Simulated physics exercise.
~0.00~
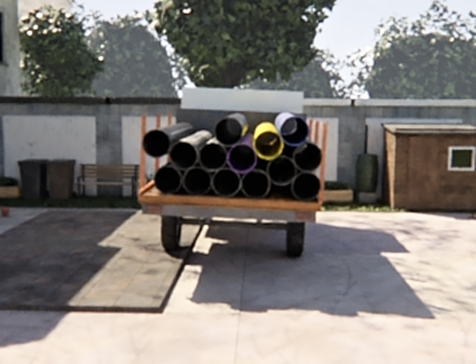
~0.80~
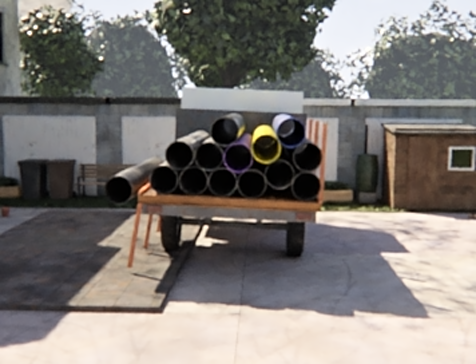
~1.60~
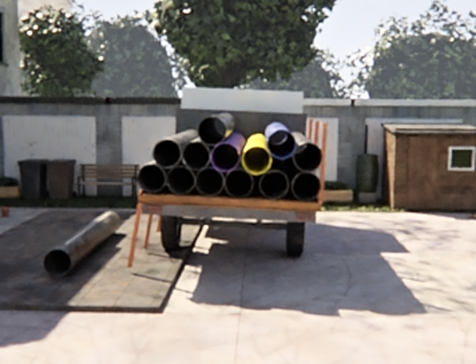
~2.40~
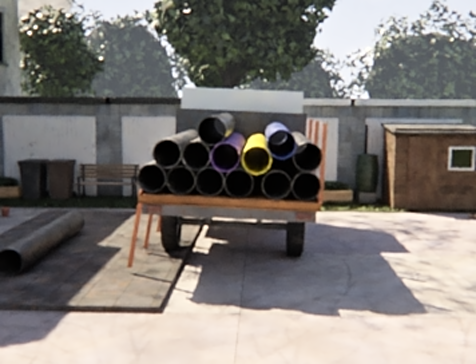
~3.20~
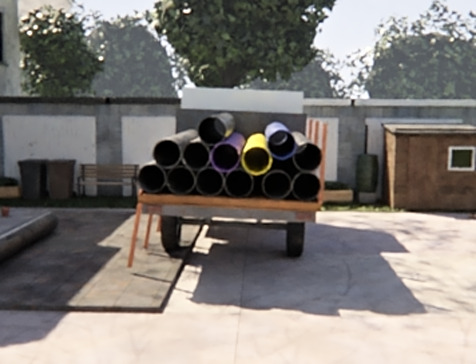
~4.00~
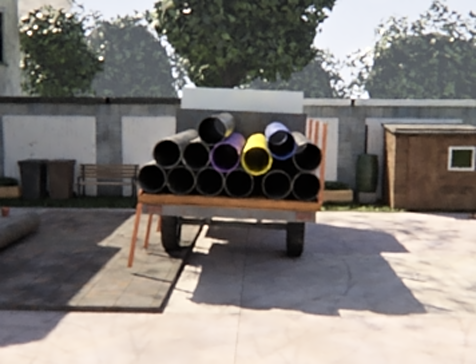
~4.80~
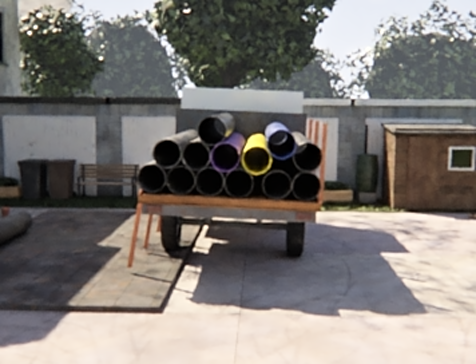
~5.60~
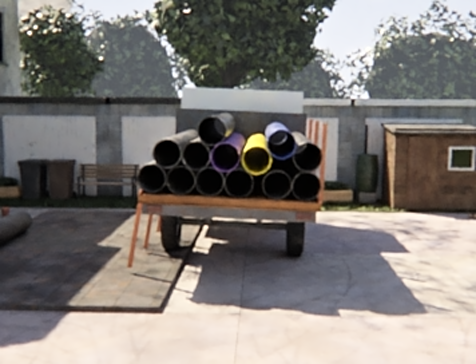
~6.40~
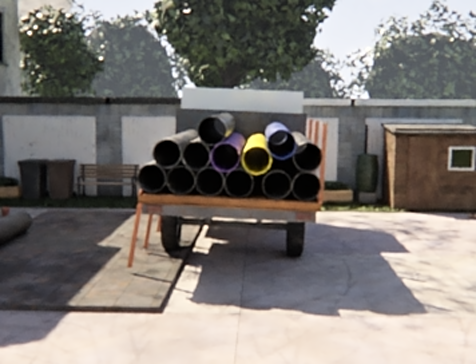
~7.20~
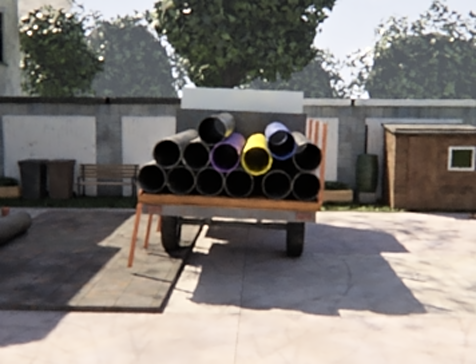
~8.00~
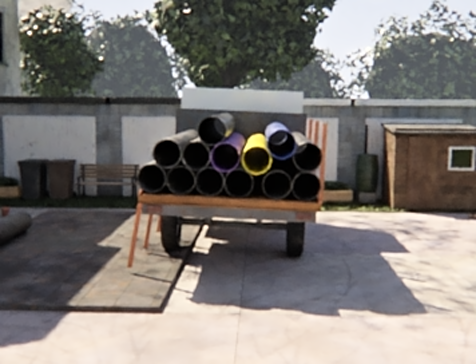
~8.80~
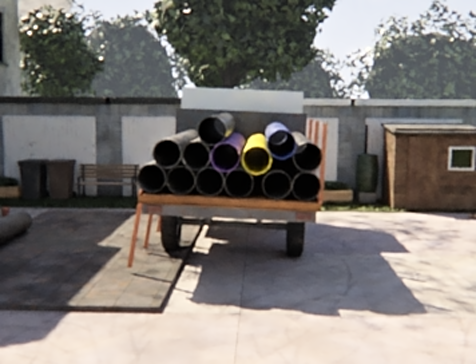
In a paved yard, the left posts of a parked flatbed stacked with pipes swung down, and one dark pipe rolled off that side and away across the ground to the left, while the others, including the yellow one, shifted slightly left and stayed piled on the deck.
